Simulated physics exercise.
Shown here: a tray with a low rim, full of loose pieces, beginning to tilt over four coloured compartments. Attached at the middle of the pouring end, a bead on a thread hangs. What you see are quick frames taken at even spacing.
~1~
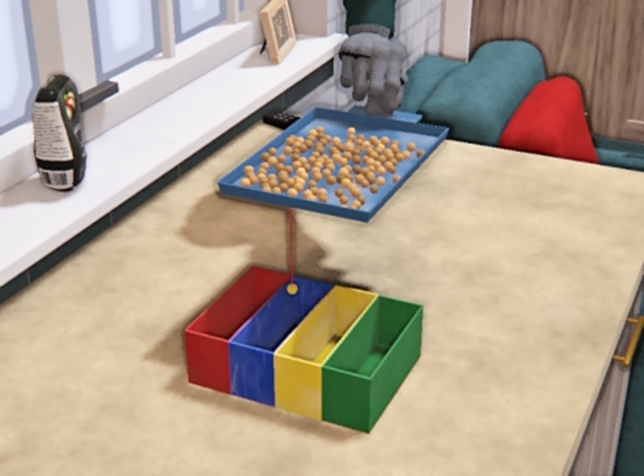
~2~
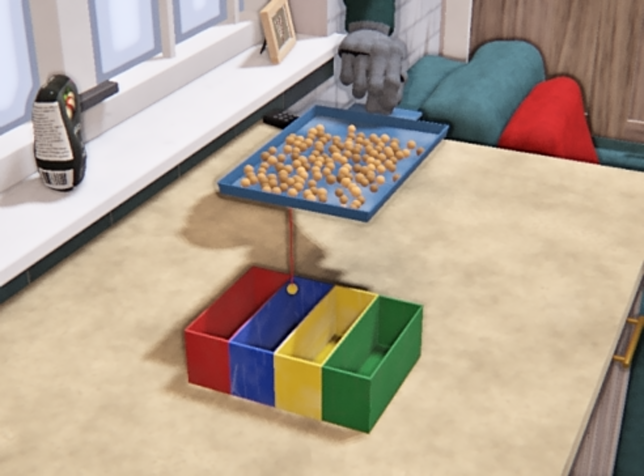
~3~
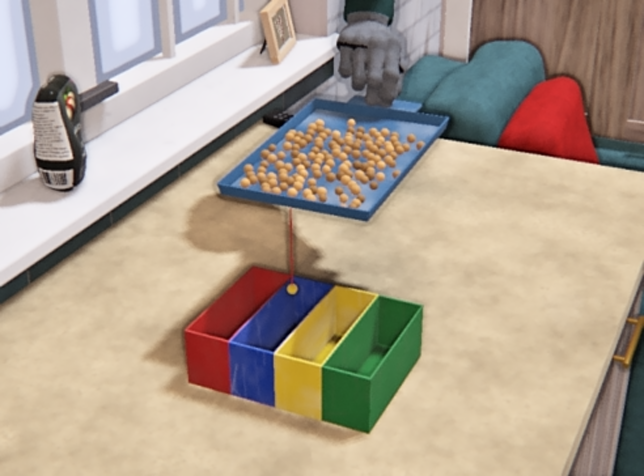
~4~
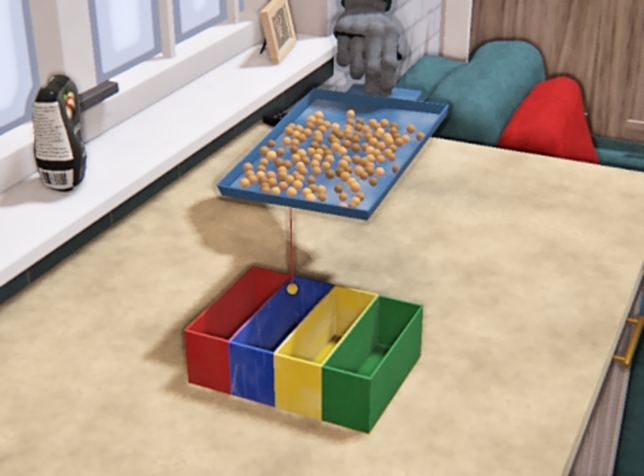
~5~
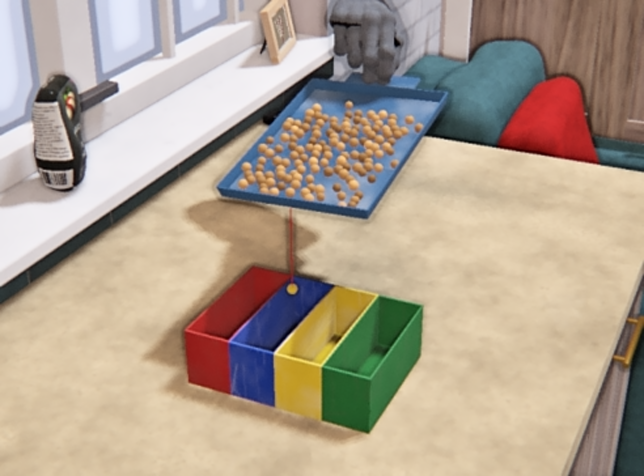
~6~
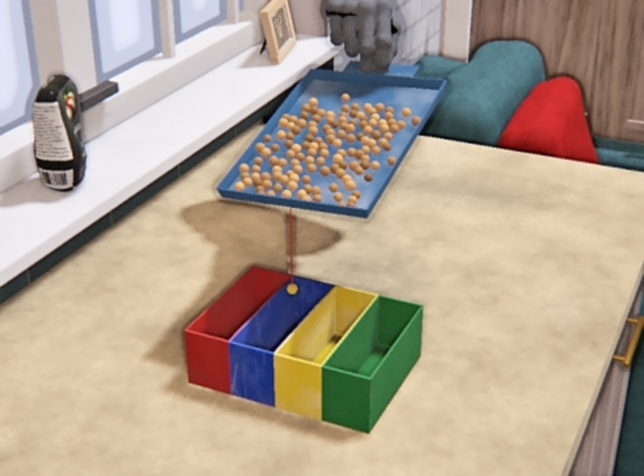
Grey-gloved hand slowly raising the far end of a blue tray of round wooden beads above red, blue, yellow and green compartments.
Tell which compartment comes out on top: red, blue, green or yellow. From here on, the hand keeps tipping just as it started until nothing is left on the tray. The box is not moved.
It is red that comes out on top.
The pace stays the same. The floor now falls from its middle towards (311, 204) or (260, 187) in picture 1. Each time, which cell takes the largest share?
That yellow cell, then the red one.
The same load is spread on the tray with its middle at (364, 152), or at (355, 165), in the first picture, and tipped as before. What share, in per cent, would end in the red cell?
Some 40 and then some 40 per cent.
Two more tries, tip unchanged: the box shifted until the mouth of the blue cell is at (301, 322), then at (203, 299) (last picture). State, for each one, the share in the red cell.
It comes to roughly 30 per cent in one try and roughly 0 per cent in the next.
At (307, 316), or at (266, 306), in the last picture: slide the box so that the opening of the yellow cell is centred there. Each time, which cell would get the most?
Try 1 - the red cell; try 2 - blue.
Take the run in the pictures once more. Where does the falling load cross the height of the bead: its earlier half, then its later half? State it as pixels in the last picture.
I'd put it at roughly (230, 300), and after that at roughly (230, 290).
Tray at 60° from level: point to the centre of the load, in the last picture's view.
The load's middle is around (281, 165).
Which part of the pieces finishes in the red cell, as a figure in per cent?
It comes to roughly 40 percent of the load.
Just after the last frame, tray tipped steeply; almost all on the tray; just a few in the blue cell.
A moment on, tray tipped right over; just a few on the tray; roughly a third in the red cell; roughly a quarter in the blue cell; about a tenth in the yellow cell; roughly a third falling or outside the box.
Further on, tray tipped past a quarter turn; roughly a third in the red cell; roughly a quarter in the blue cell; about a tenth in the yellow cell; roughly a third falling or outside the box.
When it is over, tray tipped past a quarter turn; roughly a third in the red cell; roughly a quarter in the blue cell; about a tenth in the yellow cell; not one in the green cell; roughly a third outside the box.
